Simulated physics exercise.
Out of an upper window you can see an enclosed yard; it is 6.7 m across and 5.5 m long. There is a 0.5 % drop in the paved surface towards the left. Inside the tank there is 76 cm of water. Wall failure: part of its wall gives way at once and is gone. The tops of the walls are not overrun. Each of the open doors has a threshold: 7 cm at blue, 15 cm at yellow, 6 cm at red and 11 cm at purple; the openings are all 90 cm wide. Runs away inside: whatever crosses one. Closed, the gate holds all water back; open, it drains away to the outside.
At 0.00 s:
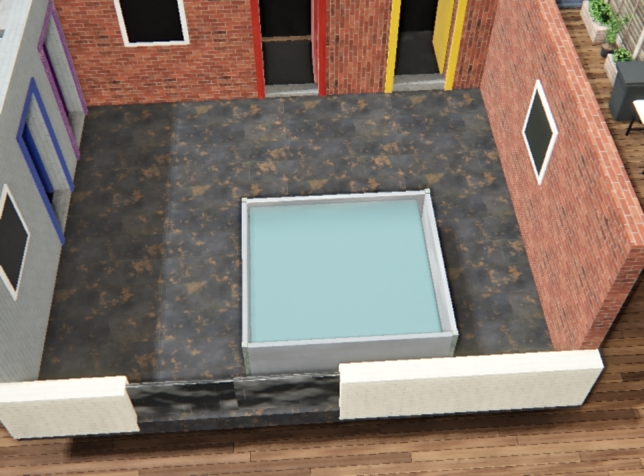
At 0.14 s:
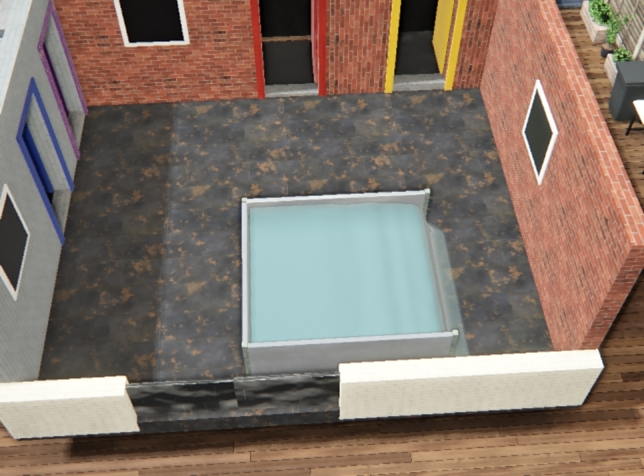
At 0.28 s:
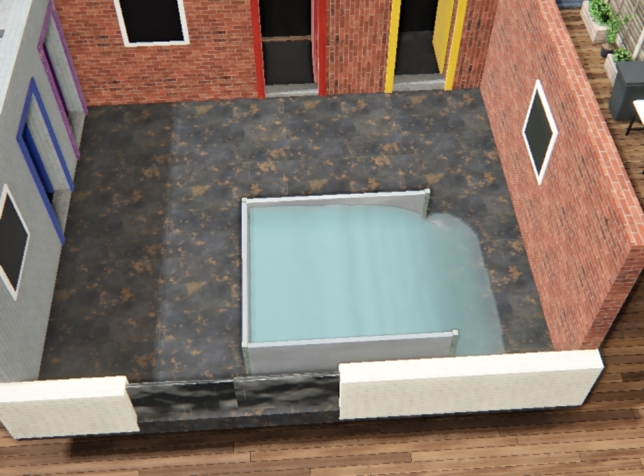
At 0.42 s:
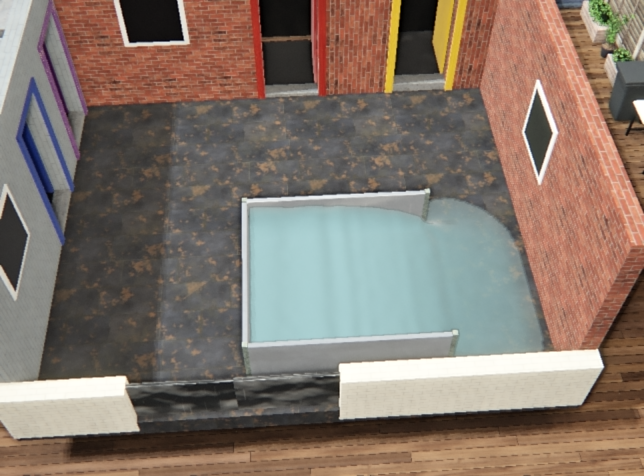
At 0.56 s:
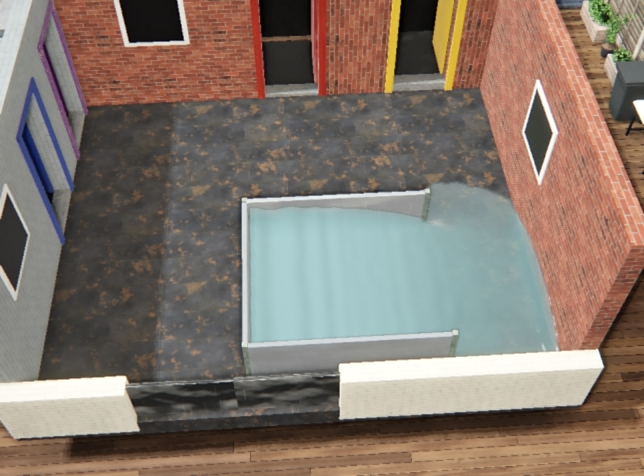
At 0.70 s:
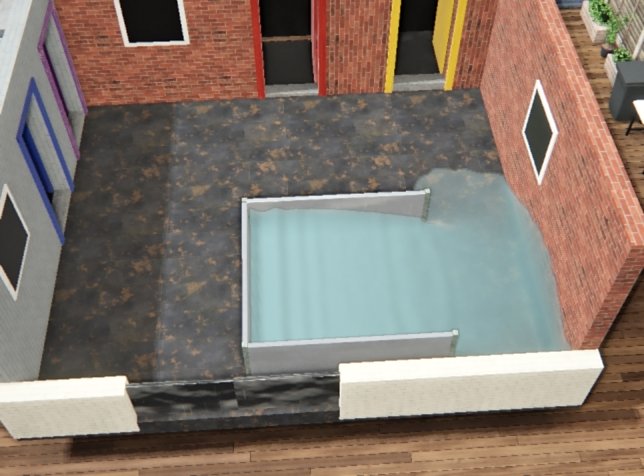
Pale blue water lies still in a grey-walled tank, then pours out across the dark mottled paving as the tank's right wall vanishes, spreading in a rounded sheet to the brick wall and curling toward the back. The enclosed yard is seen from above by an unmoving camera. Red and yellow doorways stand behind, blue and purple ones at left, and a low cream wall in front.
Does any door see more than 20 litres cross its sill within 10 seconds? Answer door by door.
Taking each door, the blue door does; the yellow door does; the red door does; the purple door does.
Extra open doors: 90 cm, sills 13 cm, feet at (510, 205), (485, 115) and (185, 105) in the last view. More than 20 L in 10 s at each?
In sequence the answers are more than that, more than that and less than that.
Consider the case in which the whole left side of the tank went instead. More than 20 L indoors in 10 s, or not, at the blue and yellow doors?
Then: Blue over, yellow not over.
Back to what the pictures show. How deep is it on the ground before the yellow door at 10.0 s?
About 14.5 cm deep.
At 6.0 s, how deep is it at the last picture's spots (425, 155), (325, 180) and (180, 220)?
The depths come out at 7, 3 and 2 centimetres, in the order listed.
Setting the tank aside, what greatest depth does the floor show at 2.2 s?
Max depth: About 53 centimetres.
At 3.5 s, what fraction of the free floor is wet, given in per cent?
Covered: Roughly 50 per cent.
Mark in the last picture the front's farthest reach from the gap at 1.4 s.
I'd mark it close to (476, 108).
After 1.4 s water covers 15 % of the floor and is deepest (62 cm) near (547, 367); blue door not reached, yellow door not reached, red door not reached, purple door not reached.
After 2.2 s water covers 30 % of the floor and is deepest (53 cm) near (551, 379); blue door not reached, yellow door 29 cm at the sill, 6 L in, red door not reached, purple door not reached.
After 3.5 s water covers 50 % of the floor and is deepest (36 cm) near (476, 108); blue door not reached, yellow door 35 cm at the sill, 134 L in, red door 13 cm at the sill, 3 L in, purple door not reached.
After 6.0 s water covers 90 % of the floor and is deepest (24 cm) near (494, 383); blue door 14 cm at the sill, 7 L in, yellow door 17 cm at the sill, 260 L in, red door 9 cm at the sill, 37 L in, purple door 20 cm at the sill, 58 L in.
After 10.0 s water covers 95 % of the floor and is deepest (20 cm) near (34, 411); blue door 11 cm at the sill, 60 L in, yellow door 14 cm at the sill, 266 L in, red door 9 cm at the sill, 49 L in, purple door 12 cm at the sill, 119 L in.
